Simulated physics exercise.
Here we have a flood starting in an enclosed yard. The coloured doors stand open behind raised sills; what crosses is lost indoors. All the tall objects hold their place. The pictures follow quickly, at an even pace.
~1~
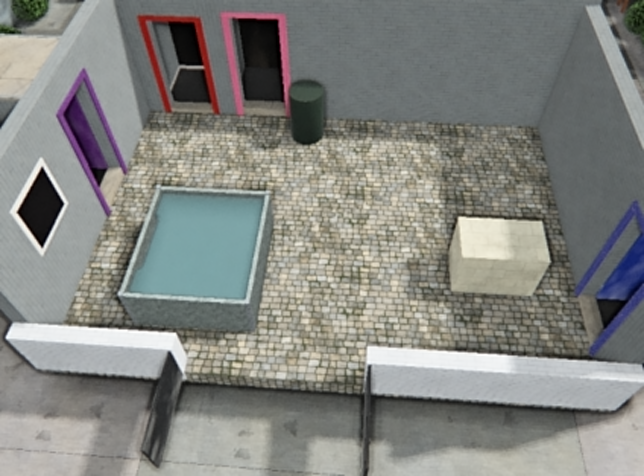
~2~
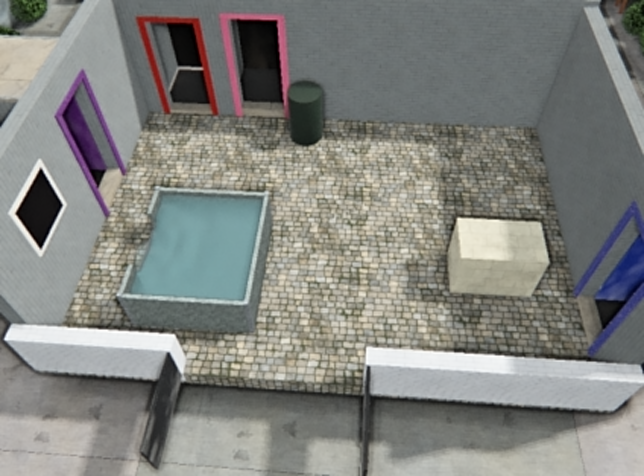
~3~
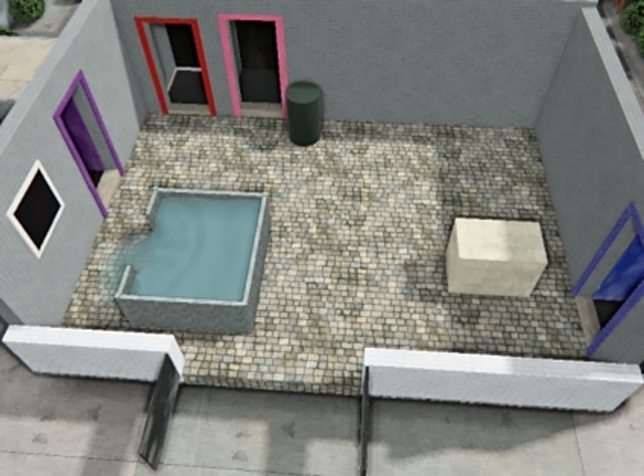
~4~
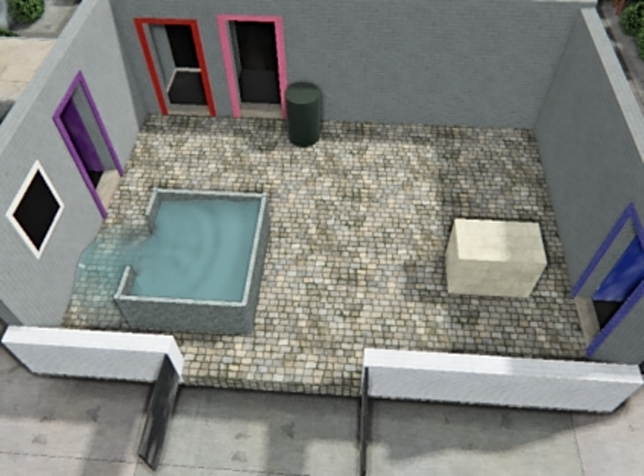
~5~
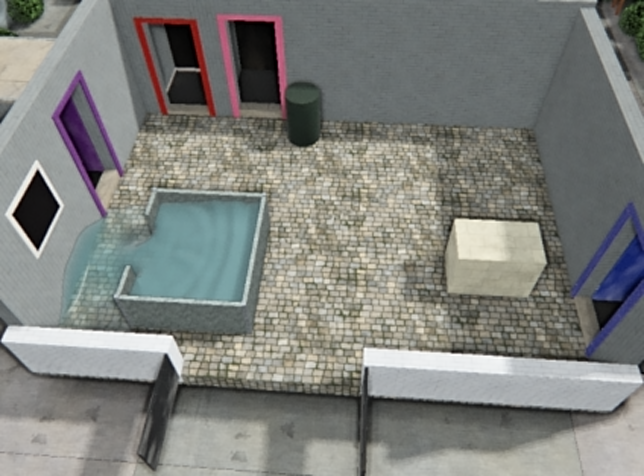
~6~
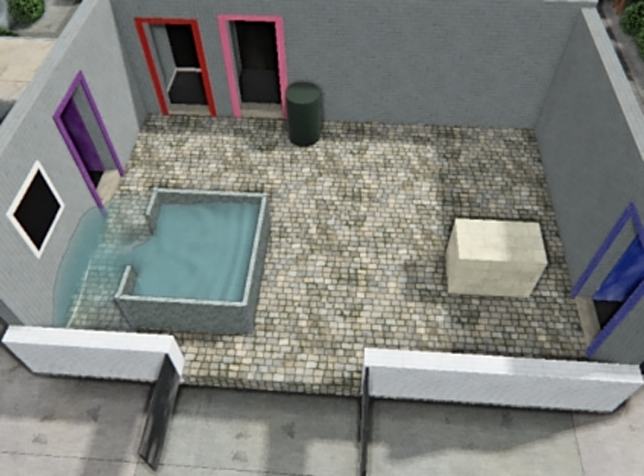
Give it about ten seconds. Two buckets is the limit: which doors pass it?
One by one: The purple door admits no more than that; the blue door admits no more than that; the pink door admits no more than that; the red door lets in a lot.
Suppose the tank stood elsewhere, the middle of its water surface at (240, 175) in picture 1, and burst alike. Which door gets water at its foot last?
That is the blue-painted one.
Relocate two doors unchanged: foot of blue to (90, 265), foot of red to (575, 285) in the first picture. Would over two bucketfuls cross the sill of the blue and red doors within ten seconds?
My reading: The blue door lets more in, the red door keeps below it.
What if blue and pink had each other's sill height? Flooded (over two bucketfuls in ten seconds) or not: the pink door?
My reading: Pink goes over.
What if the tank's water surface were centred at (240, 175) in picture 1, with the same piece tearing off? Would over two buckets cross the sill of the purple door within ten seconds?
One by one: The purple door floods.
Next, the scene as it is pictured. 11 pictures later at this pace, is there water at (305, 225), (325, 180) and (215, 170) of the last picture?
In that order: No water, no water, wet.
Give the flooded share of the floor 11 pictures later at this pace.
Near 25 in a hundred.
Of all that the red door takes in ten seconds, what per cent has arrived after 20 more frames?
Roughly 50 per cent.
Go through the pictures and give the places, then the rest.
In the first picture, still water in the open tank at (201, 243).
In the second picture, the front is at a hidden place, out from the gap at (152, 260).
In the third picture, the front is at (118, 245), out from the gap at (151, 261).
In the fourth picture, the front is at (71, 299), out from the gap at (150, 262).
In the fifth picture, the front is at (60, 326), out from the gap at (150, 262).
In the sixth picture, the front is at a hidden place, out from the gap at (150, 261).
A moment on, water covers 15 % of the floor; the purple door wet at the sill, nothing in, the blue door not reached, the pink door not reached, the red door not reached.
Next, water covers 25 % of the floor; the purple door wet at the sill, nothing in, the blue door not reached, the pink door not reached, the red door over two buckets in.
Then, water covers 40 % of the floor; the purple door wet at the sill, nothing in, the blue door not reached, the pink door wet at the sill, nothing in, the red door far over two buckets in.
Later, water covers 70 % of the floor; the purple door wet at the sill, nothing in, the blue door wet at the sill, nothing in, the pink door wet at the sill, nothing in, the red door far over two buckets in.
In the end, water covers 90 % of the floor; the purple door wet at the sill, nothing in, the blue door under two buckets in, the pink door wet at the sill, nothing in, the red door far over two buckets in.
